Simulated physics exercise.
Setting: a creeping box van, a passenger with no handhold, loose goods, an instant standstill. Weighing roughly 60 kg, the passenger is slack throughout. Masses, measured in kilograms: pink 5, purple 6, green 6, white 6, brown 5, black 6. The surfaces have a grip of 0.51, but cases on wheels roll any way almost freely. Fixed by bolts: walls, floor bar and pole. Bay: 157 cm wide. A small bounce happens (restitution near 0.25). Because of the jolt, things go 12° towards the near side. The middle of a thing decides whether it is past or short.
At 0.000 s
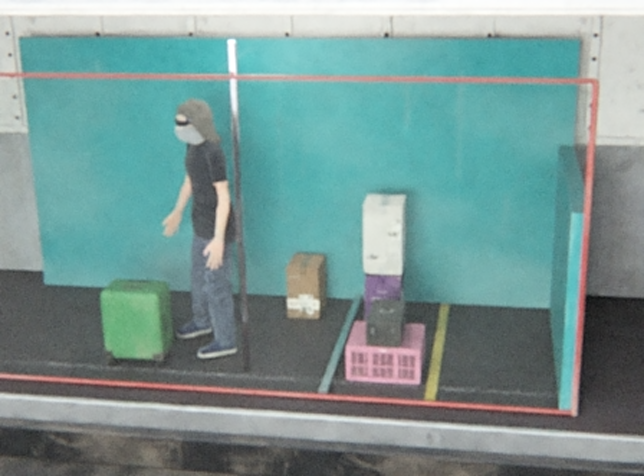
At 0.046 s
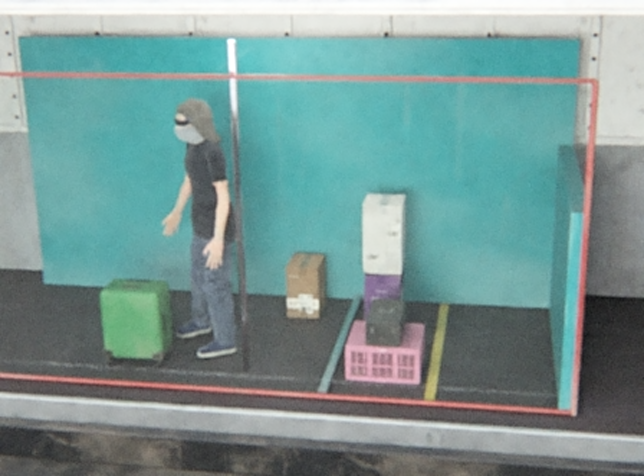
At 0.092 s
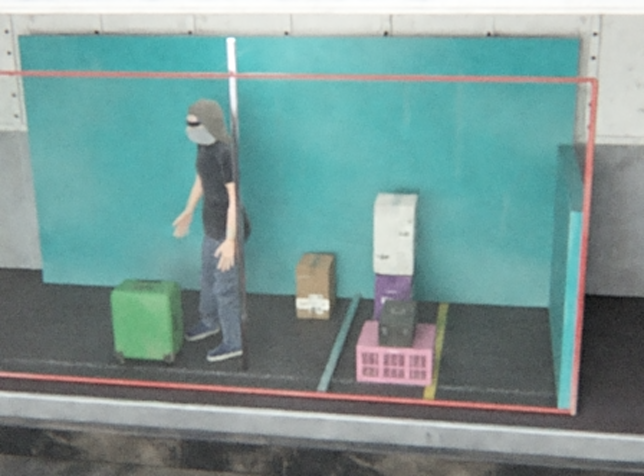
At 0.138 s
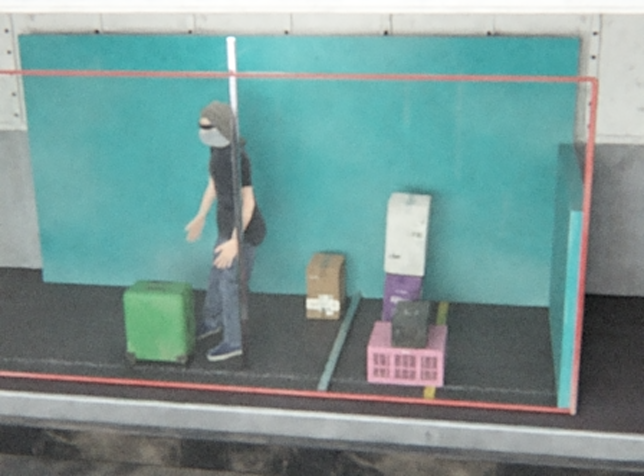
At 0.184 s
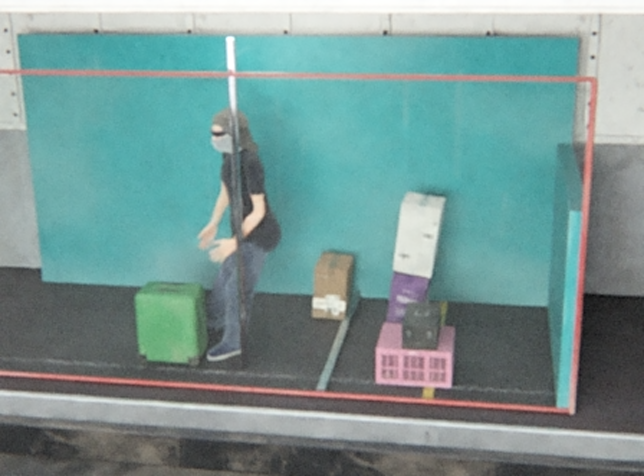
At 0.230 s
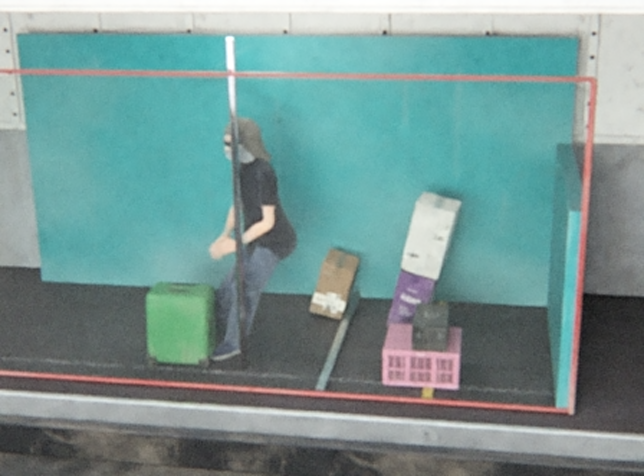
A person in a cap, face mask, dark T-shirt and jeans stands beside a green wheeled case at left in a teal-walled, red-edged bay, seen from outside and slightly above. To the right are a brown box and a pink crate holding dark, purple and white packs. After a brief stillness, everything loose slides right as the person's knees bend and the white pack and brown box lean right.
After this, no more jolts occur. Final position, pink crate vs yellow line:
I expect it makes it past the line.
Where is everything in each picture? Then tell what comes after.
The first frame shows pink crate (387, 352), white pack (385, 234), yellow line (431, 394).
The second frame shows pink crate (386, 352), white pack (384, 234).
The third frame shows pink crate (397, 352), white pack (396, 234).
The fourth frame shows pink crate (408, 353), white pack (408, 234).
The fifth frame shows pink crate (416, 355), white pack (419, 235).
The sixth frame shows pink crate (423, 356), white pack (431, 235), yellow line (428, 392). Everything loose set off at about 2.0 m/s.
After 0.40 s the pink crate is 3 cm past the yellow line, tilted 0°, near (436, 358) in the last picture's view.
After 0.65 s the pink crate is 5 cm past the yellow line, tilted 0°, near (439, 358) in the last picture's view; the white pack 43 cm past the yellow line, tilted 75°.
After 1.05 s the pink crate is 13 cm past the yellow line, tilted 0°, near (452, 360) in the last picture's view.
Final state at 3.3 s, pink crate crosses the yellow line; purple pack stops short of the yellow line; green wheeled case stops short of the yellow line; white pack crosses the yellow line; brown pack stops short of the yellow line; black toolbox crosses the yellow line; passenger's hips stop short of the yellow line; passenger's head stops short of the yellow line.
